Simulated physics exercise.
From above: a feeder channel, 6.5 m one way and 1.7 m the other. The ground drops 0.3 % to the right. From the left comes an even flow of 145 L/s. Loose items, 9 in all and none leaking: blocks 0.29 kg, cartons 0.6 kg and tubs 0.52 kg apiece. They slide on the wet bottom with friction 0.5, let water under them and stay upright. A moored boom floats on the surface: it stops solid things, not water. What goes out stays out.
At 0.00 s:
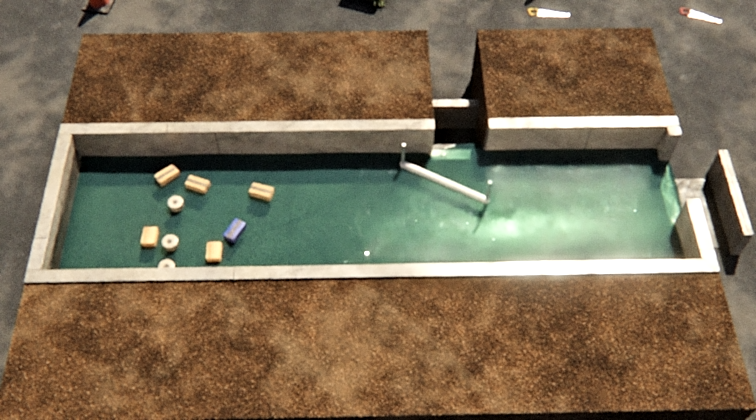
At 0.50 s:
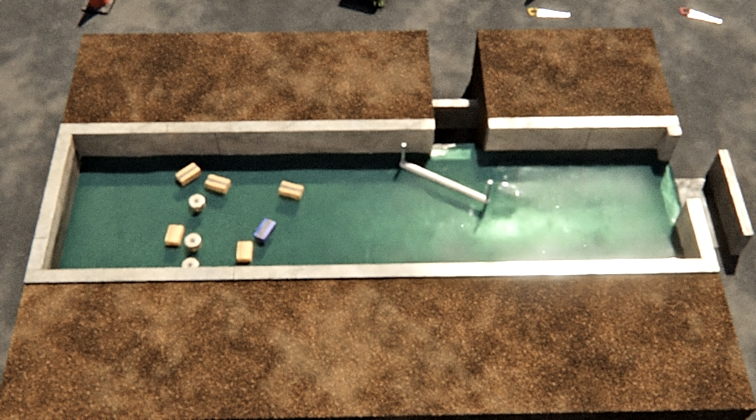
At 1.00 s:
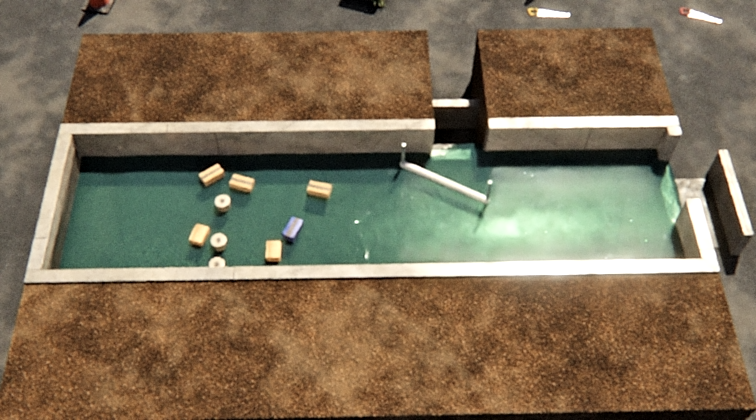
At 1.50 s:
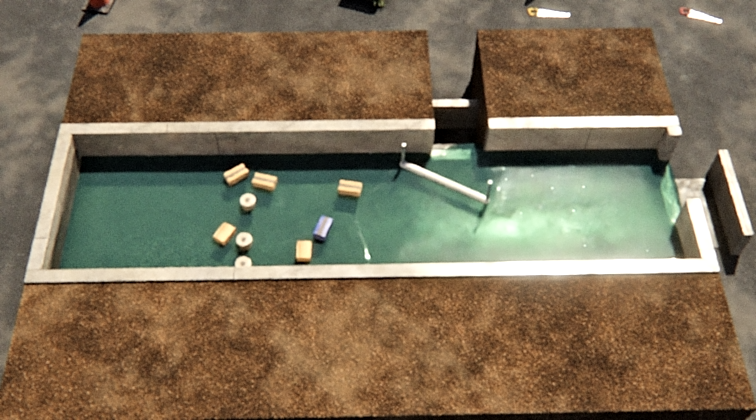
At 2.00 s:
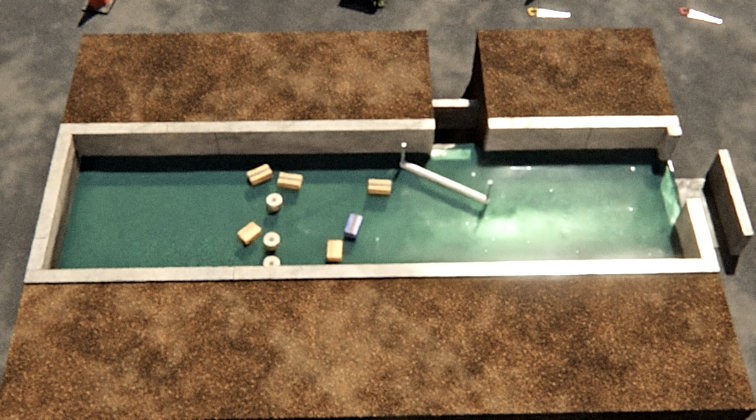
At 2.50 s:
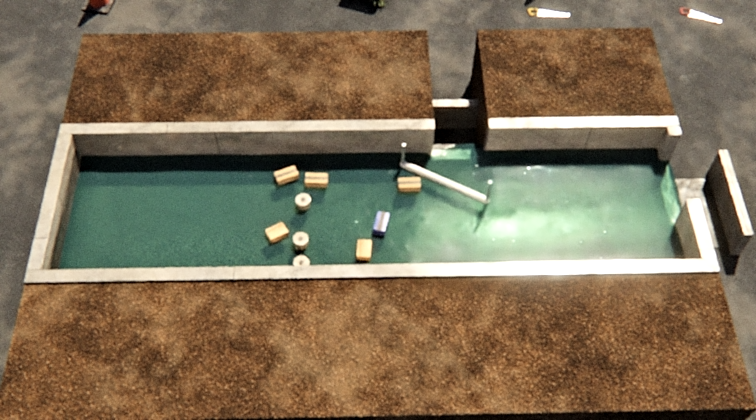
The clip shows a walled channel of green water seen from above, where a loose group of floating cartons and tubs, one carton blue, drifts steadily rightward, the foremost tan carton coming up beside a slanted white boom.
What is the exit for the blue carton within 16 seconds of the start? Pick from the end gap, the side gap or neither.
For the blue carton, end gap.
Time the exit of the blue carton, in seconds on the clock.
Near 10.5 s.
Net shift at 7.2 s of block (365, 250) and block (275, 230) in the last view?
In that order: 400 cm, 400 cm.
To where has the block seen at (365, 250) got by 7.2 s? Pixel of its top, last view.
Around (584, 225).
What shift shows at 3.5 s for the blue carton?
About 200 cm.
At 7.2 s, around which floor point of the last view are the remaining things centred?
At about (510, 225).
After 3.5 s the blue carton is near (436, 212), 2.1 m from its start, afloat; 0 of 9 are out; 9 afloat.
After 7.2 s the blue carton is near (555, 206), 3.4 m from its start, afloat; 0 of 9 are out; 9 afloat.
After 12.0 s the blue carton has gone out by the end gap; 4 of 9 are out; 5 afloat.
After 16.0 s the blue carton has gone out by the end gap; 8 of 9 are out; 1 afloat.
